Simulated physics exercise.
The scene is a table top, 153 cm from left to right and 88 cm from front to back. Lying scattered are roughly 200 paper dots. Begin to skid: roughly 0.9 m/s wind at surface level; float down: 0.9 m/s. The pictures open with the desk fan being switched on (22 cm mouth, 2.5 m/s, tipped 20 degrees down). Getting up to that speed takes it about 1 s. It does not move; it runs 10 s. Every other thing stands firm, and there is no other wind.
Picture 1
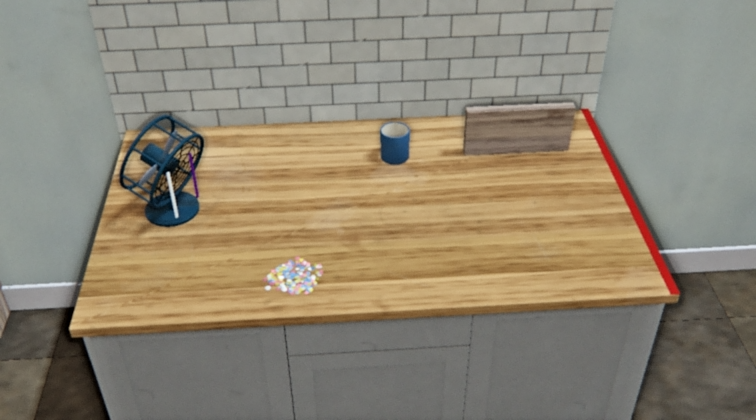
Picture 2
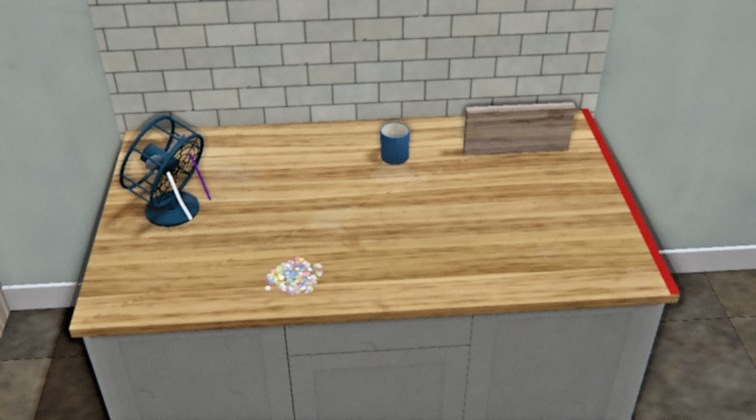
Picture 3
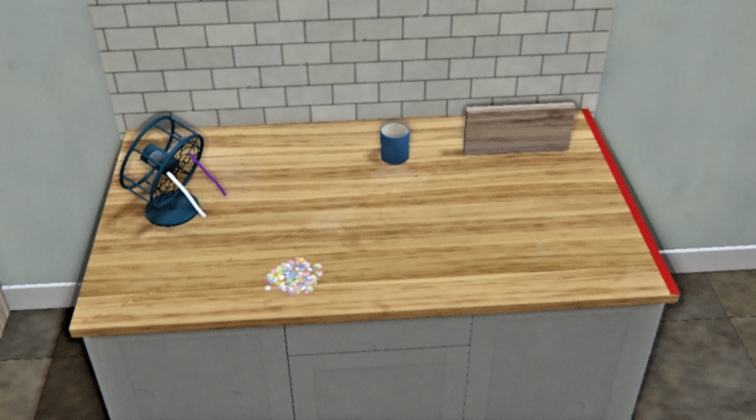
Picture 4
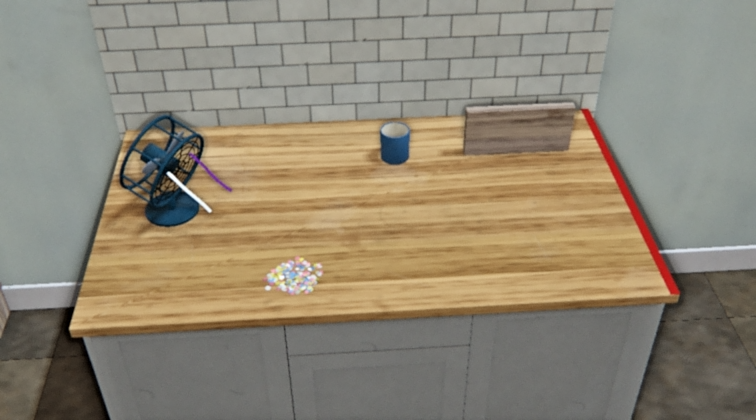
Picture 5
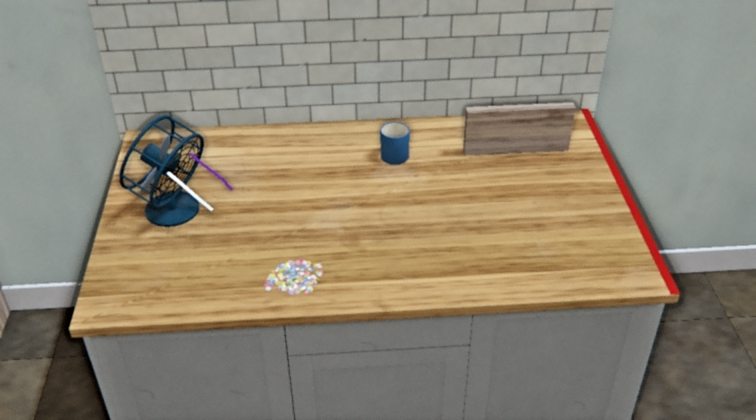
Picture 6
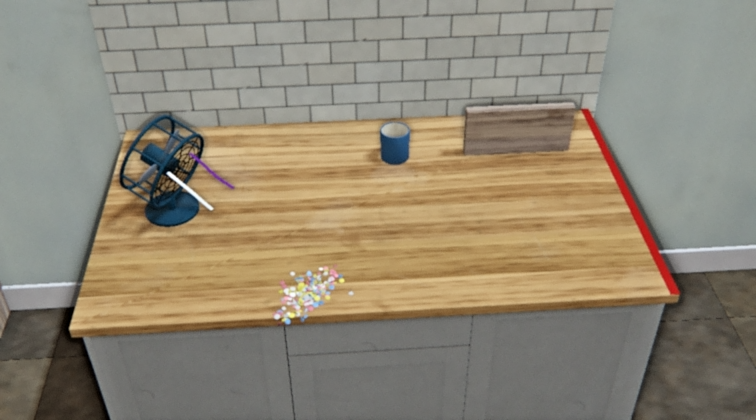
On a wooden table top, a fan's ribbons lift, then scattered paper dots skid slightly right.
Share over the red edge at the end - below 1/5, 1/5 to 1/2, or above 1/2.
Below 1/5.
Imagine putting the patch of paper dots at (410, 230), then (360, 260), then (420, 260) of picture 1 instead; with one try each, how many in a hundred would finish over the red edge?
Going through the three spots in order, you'd get 100 percent, 10 percent and 40 percent.
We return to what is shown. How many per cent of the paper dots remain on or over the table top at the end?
About 0 per cent.
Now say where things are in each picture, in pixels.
In the first frame, the middle of the paper dots is near (291, 278), none has stirred yet and the mouth of the desk fan is at (163, 162).
In the second frame, the middle of the paper dots is near (291, 278), none has stirred yet and the red edge is centred on (628, 189).
In the third frame, the middle of the paper dots is near (291, 278), none has stirred yet, the top of a mug is at (395, 130) and the top of a board is at (521, 107).
In the fourth frame, the middle of the paper dots is near (291, 278) and none has stirred yet.
In the fifth frame, the middle of the paper dots is near (292, 278) and about 1 % have left their places.
In the sixth frame, the middle of the paper dots is near (307, 290), the farthest in sight from the desk fan is at (351, 293) and about 90 % have left their places.
Then, 1.0 s after the last picture, 0 % are on the move or not yet settled, 0 % are over the red edge.
Then, 2.2 s after the last picture, 0 % are on the move or not yet settled, 0 % are over the red edge.
Then, 4.6 s after the last picture, 0 % are on the move or not yet settled, 0 % are over the red edge.
Then, 9.1 s after the last picture, at the end, 0 % are over the red edge.
